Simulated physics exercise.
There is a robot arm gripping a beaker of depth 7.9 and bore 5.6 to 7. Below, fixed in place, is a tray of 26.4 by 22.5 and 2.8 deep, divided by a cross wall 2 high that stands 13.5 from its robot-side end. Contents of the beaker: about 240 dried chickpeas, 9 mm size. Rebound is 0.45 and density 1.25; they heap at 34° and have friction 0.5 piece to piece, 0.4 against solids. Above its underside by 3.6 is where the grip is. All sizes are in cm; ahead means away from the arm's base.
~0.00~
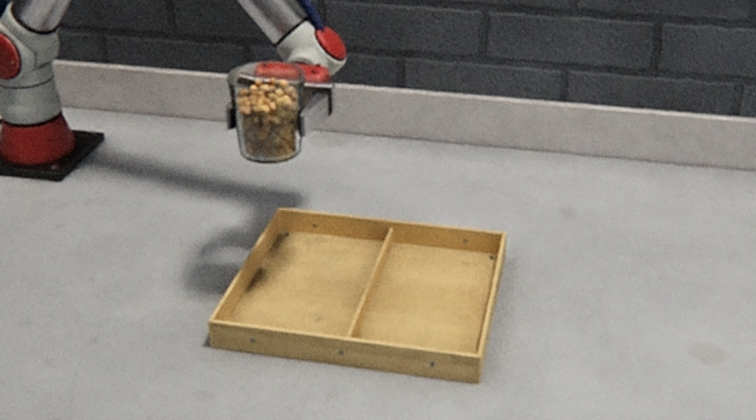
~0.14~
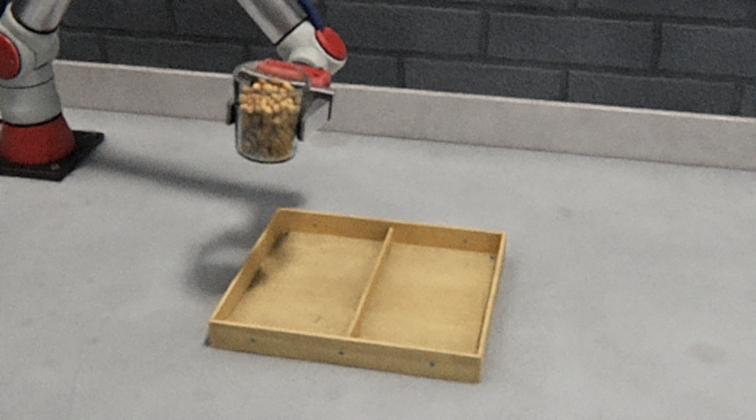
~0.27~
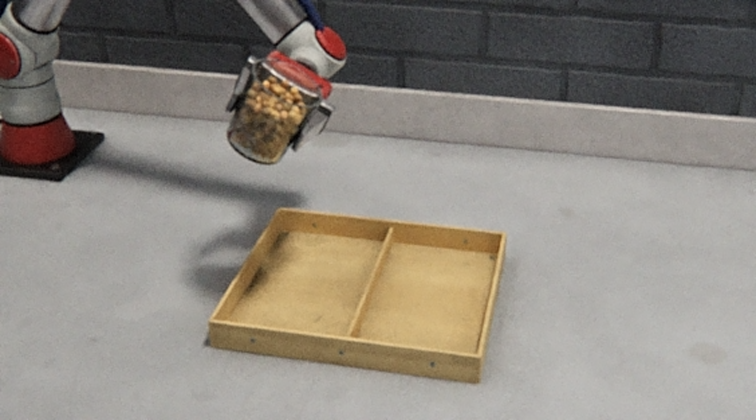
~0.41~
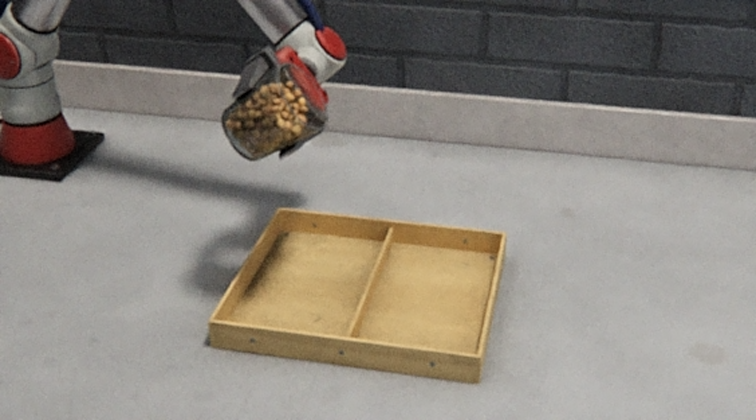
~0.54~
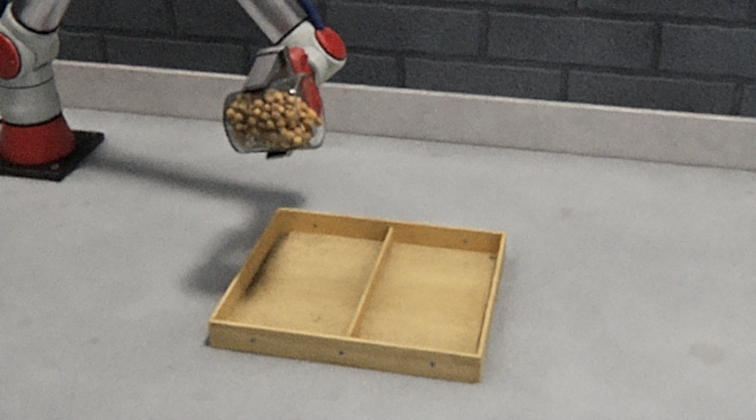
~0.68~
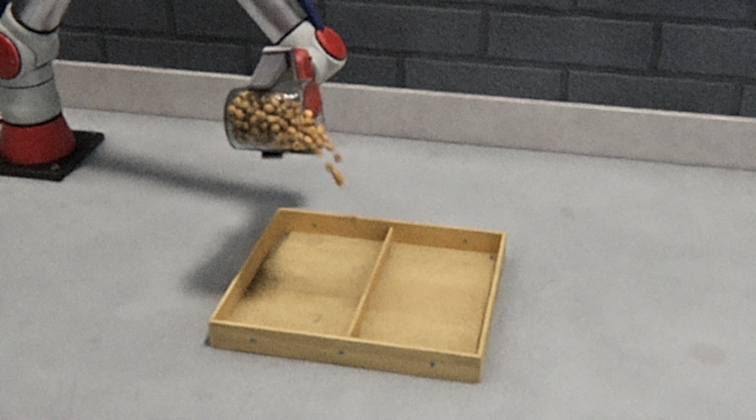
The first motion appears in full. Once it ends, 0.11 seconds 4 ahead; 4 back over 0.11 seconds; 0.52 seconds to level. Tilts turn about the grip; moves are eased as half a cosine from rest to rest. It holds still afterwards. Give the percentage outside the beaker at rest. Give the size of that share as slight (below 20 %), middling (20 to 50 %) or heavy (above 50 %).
Heavy.
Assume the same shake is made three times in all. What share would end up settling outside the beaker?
Then roughly 90 percent.
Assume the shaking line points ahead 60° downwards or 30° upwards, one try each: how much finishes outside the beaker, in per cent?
Roughly 25 per cent, then 85 per cent.
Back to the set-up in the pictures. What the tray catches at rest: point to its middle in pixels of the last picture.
In the final picture, somewhere near (429, 297).
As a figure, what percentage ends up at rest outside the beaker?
The share comes to around 70 per cent.
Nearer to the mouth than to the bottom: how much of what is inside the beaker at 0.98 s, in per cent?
About 65 percent.
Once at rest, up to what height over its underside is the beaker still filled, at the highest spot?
4.5 cm.
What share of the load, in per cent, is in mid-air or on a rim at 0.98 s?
Some 35 percent.
After 0.98 s, tilted 79° forward, highest piece 20 above the table; 77 in the beaker, 71 in the far-side part, 11 in the robot-side part, 86 in flight or on a rim.
After 1.27 s, tilted 16° forward, highest piece 23 above the table; 124 in the far-side part, 71 in the beaker, 49 in the robot-side part, 1 on the table or floor.
After 1.62 s, level, highest piece 21 above the table; 124 in the far-side part, 71 in the beaker, 49 in the robot-side part, 1 on the table or floor.
After 2.67 s, level, highest piece 21 above the table; 124 in the far-side part, 71 in the beaker, 49 in the robot-side part, 1 on the table or floor.
At rest, 124 in the far-side part, 71 in the beaker, 49 in the robot-side part, 1 on the table or floor. That is 71 % outside the beaker.
